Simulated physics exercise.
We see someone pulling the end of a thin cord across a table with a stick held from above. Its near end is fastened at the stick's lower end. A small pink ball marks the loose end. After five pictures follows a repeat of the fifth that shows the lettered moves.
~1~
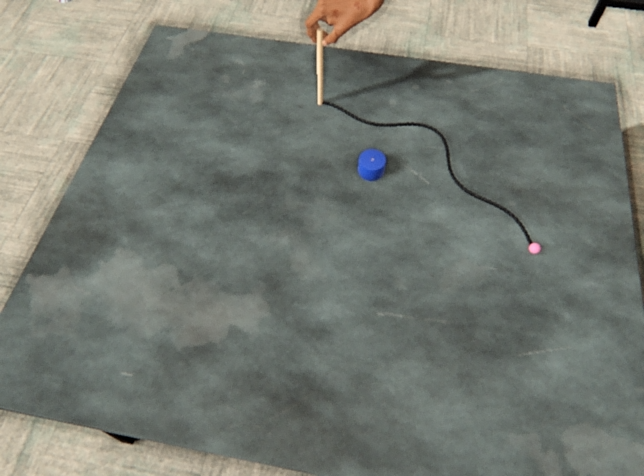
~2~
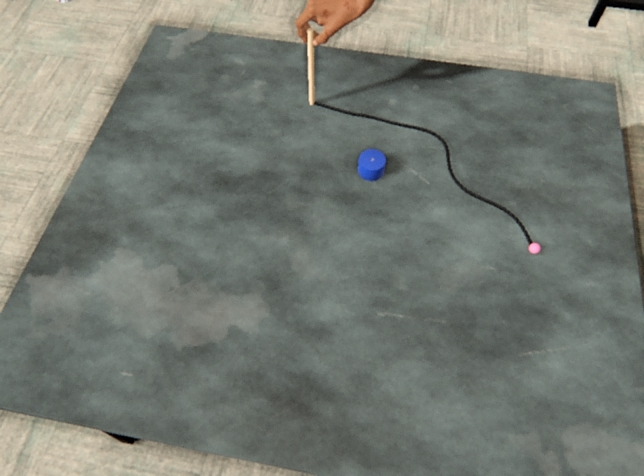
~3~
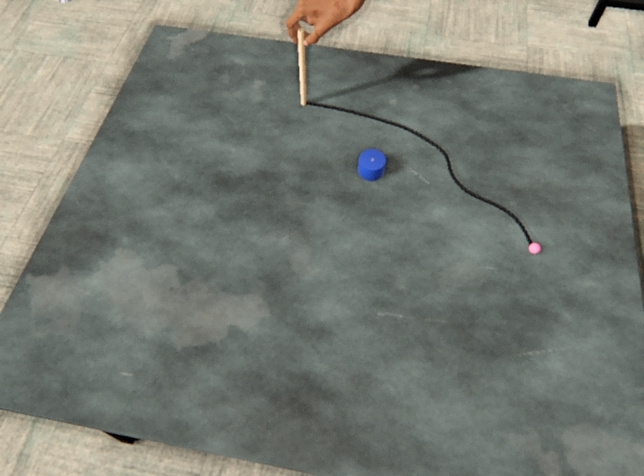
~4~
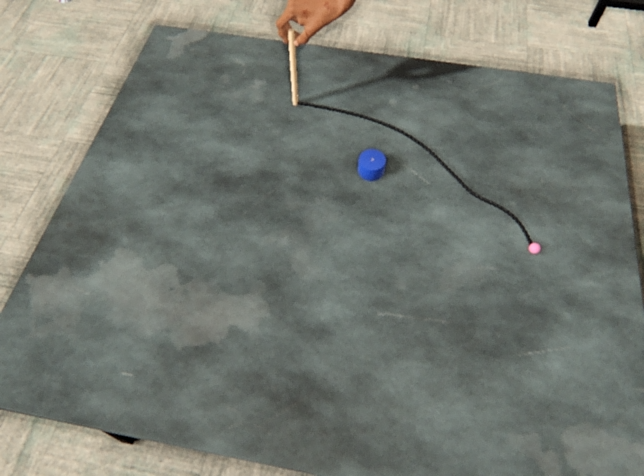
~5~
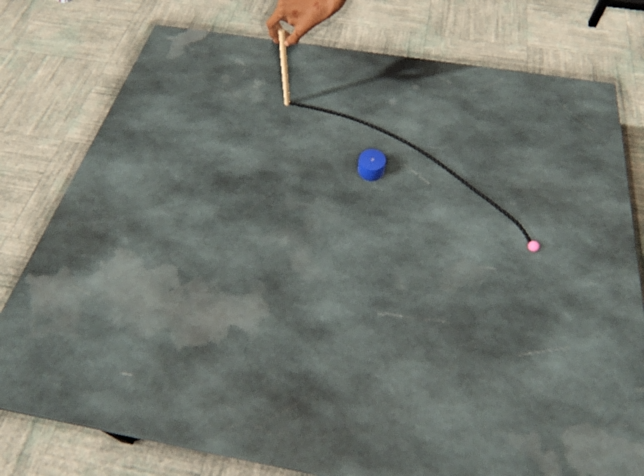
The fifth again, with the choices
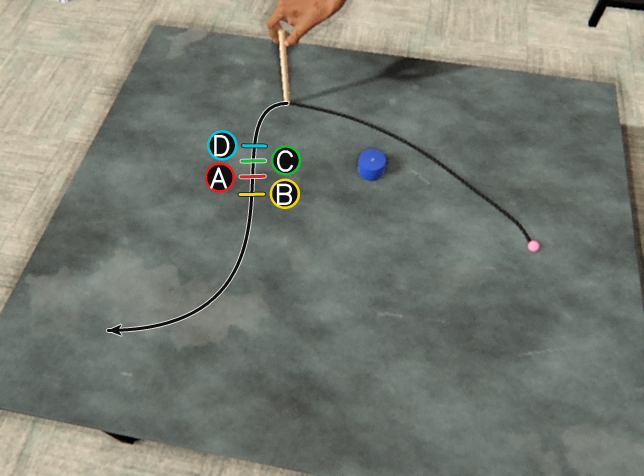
We see a hand holding a stick upright on a dark tabletop and drawing one end of a thin black cord leftward past a blue tin; the cord's curves straighten, and then its pink-tipped far end shifts very slightly.
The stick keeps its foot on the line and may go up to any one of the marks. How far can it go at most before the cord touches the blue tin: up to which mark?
Stop at B.
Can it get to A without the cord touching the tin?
Yes.
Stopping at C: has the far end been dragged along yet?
Yes.
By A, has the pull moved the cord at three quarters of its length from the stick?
Yes.
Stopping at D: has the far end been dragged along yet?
By then, yes.
On the marked copy, A at (253, 177); B at (252, 194); C at (253, 161); D at (255, 146); the route from (287, 103) via (249, 226) to (108, 331).
Following B. Soon after the start, foot of the stick (259, 127), middle of the cord (401, 149), free end (525, 233).
Later, foot of the stick (253, 162), middle of the cord (399, 150), free end (524, 232).
In the end, foot of the stick (252, 195), middle of the cord (394, 156), free end (523, 231); nothing has been touched.
As for the rest, A is safe but short; C is safe but short; D is safe but short.
